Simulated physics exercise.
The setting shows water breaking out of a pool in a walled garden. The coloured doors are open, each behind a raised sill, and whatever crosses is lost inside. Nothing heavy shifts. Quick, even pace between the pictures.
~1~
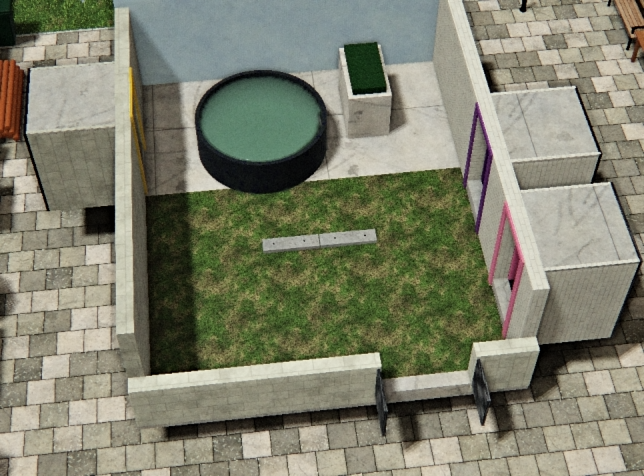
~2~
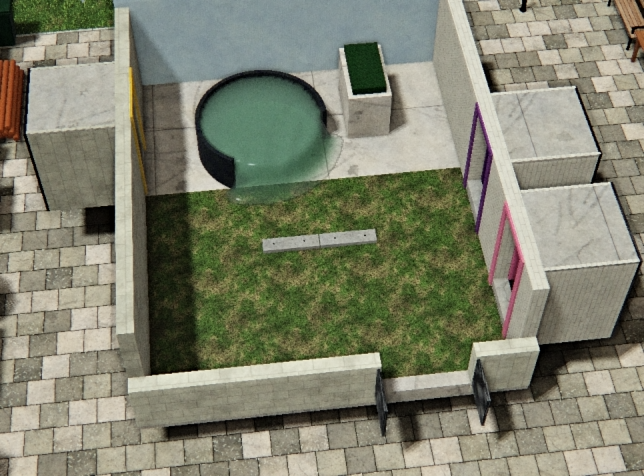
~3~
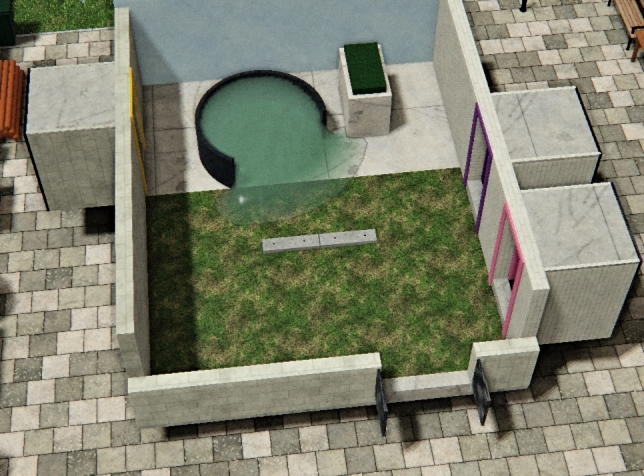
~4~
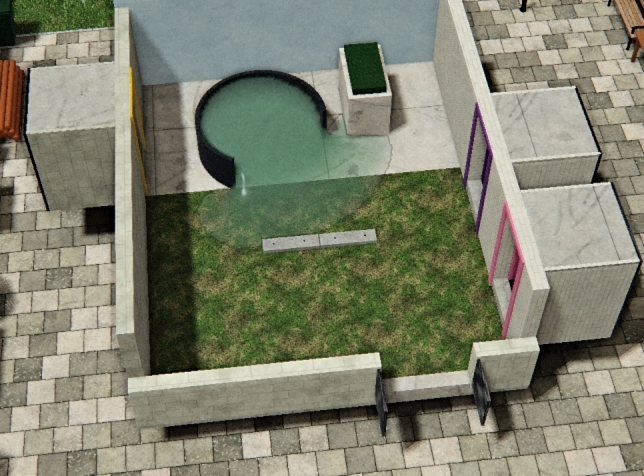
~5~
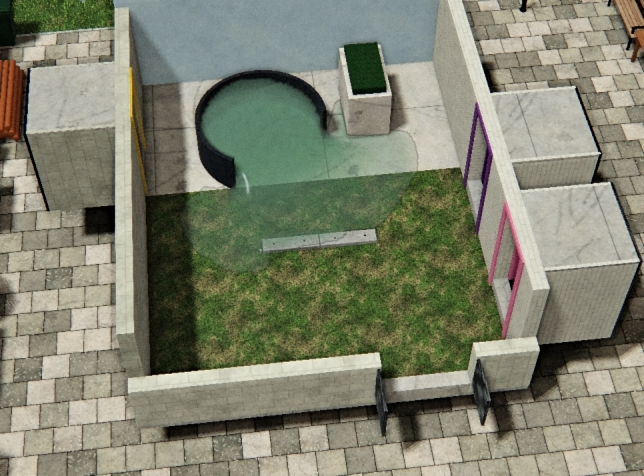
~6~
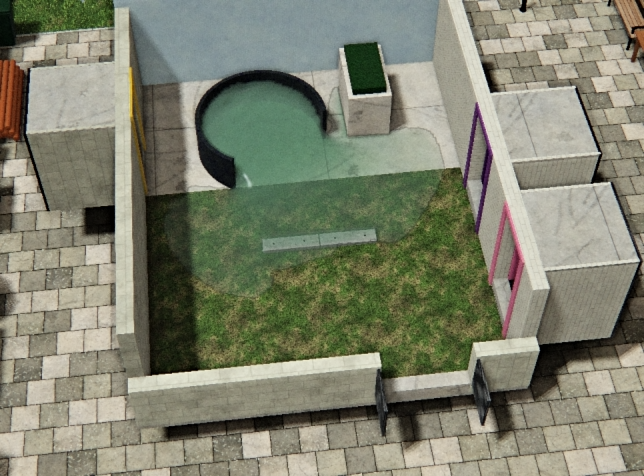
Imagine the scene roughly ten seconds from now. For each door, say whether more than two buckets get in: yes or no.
Purple door: No; yellow door: No; pink door: No.
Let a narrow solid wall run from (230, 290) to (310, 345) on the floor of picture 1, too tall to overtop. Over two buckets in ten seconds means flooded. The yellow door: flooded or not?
I'd say the yellow one admits under the limit.
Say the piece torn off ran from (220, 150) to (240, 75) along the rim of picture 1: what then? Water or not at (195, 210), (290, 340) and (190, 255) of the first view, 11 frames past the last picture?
As listed: Covered, dry, under water.
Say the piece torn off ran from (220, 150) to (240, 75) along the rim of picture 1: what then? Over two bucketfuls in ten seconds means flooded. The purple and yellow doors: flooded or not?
Purple door lets less in; yellow door passes that mark.
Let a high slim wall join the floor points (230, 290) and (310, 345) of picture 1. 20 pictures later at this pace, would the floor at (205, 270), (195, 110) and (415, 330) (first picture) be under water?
Outcome per location, in sequence: Soaking, unsoaked, soaking.
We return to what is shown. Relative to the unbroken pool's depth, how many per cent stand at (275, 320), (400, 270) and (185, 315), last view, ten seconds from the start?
I'd say close to 12, 8 and 14 percent.
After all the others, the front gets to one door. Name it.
I pick the yellow one.
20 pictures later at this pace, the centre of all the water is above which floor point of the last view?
The water's middle lies around (340, 246).
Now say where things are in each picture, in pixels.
The round tank at (261, 119) is whole and still, in the first picture.
Water pours out at (298, 172) and has run to (231, 197), in the second picture.
Water pours out at (298, 174) and has run to (345, 130), in the third picture.
Water pours out at (298, 176) and has run to (380, 137), in the fourth picture.
Water pours out at (298, 176) and has run to (403, 134), in the fifth picture.
The front is at (427, 135), out from the gap at (298, 176), in the sixth picture.
A moment on, water covers 45 % of the floor; the purple door wet at the sill, nothing in, the yellow door not reached, the pink door not reached.
Next, water covers 65 % of the floor; the purple door wet at the sill, nothing in, the yellow door not reached, the pink door wet at the sill, nothing in.
Then, water covers 80 % of the floor; the purple door wet at the sill, nothing in, the yellow door not reached, the pink door wet at the sill, nothing in.
Later, water covers 85 % of the floor; the purple door wet at the sill, nothing in, the yellow door wet at the sill, nothing in, the pink door wet at the sill, nothing in.
In the end, water covers 95 % of the floor; the purple door wet at the sill, nothing in, the yellow door wet at the sill, nothing in, the pink door wet at the sill, nothing in.
